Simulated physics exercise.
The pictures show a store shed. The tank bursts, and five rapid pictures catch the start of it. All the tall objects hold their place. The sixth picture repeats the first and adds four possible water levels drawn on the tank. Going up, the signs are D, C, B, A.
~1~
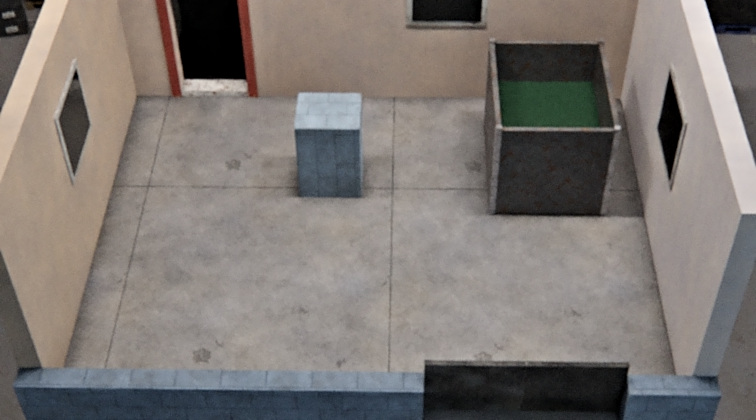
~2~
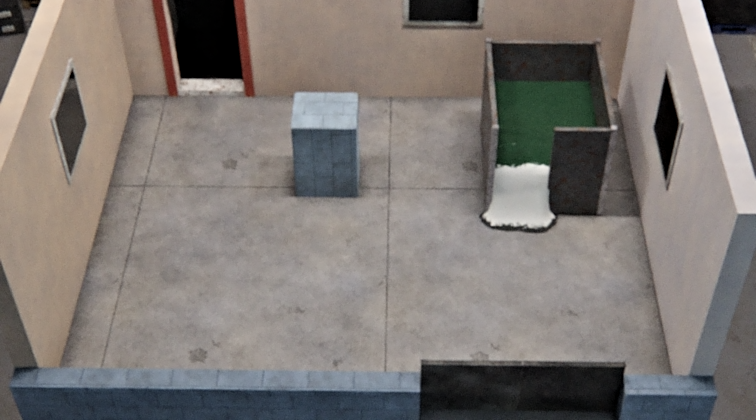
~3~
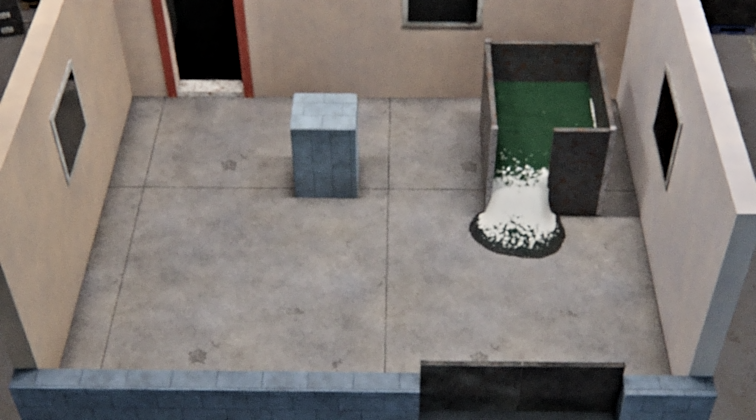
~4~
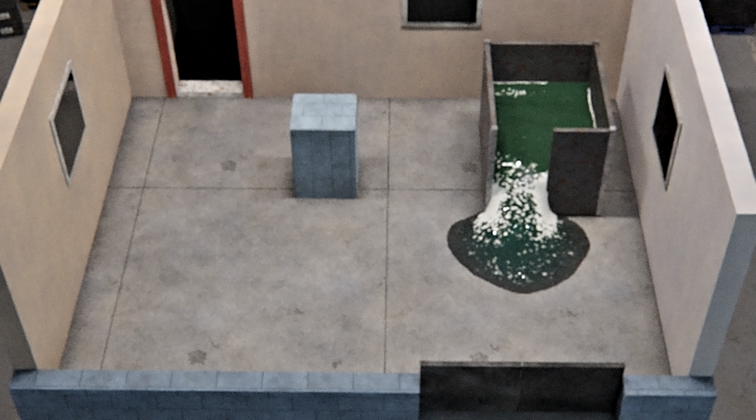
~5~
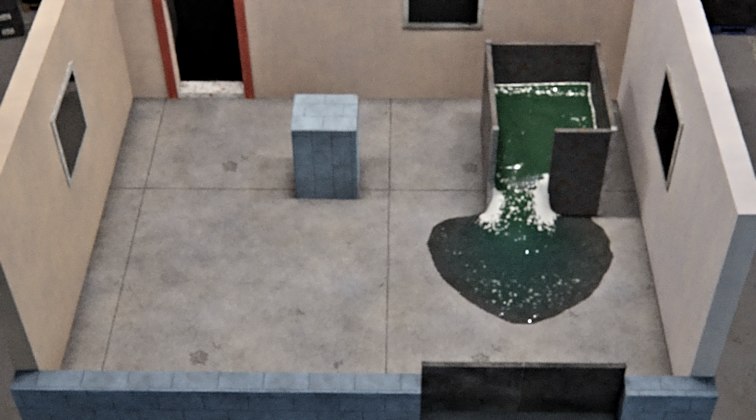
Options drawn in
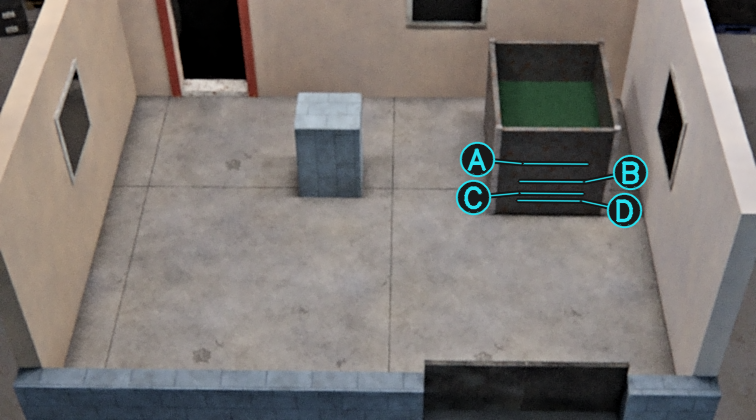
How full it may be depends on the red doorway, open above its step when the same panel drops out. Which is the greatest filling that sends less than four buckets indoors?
A.
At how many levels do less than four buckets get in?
All of them.
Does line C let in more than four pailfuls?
No.
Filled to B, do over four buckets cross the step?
No.
In cyan, A at (554, 163); B at (552, 181); C at (550, 193); D at (549, 200); from the bottom up D, C, B, A.
With A, a bucket or two gets in.
With B, nothing gets over.
With C, nothing gets over.
With D, nothing gets over.
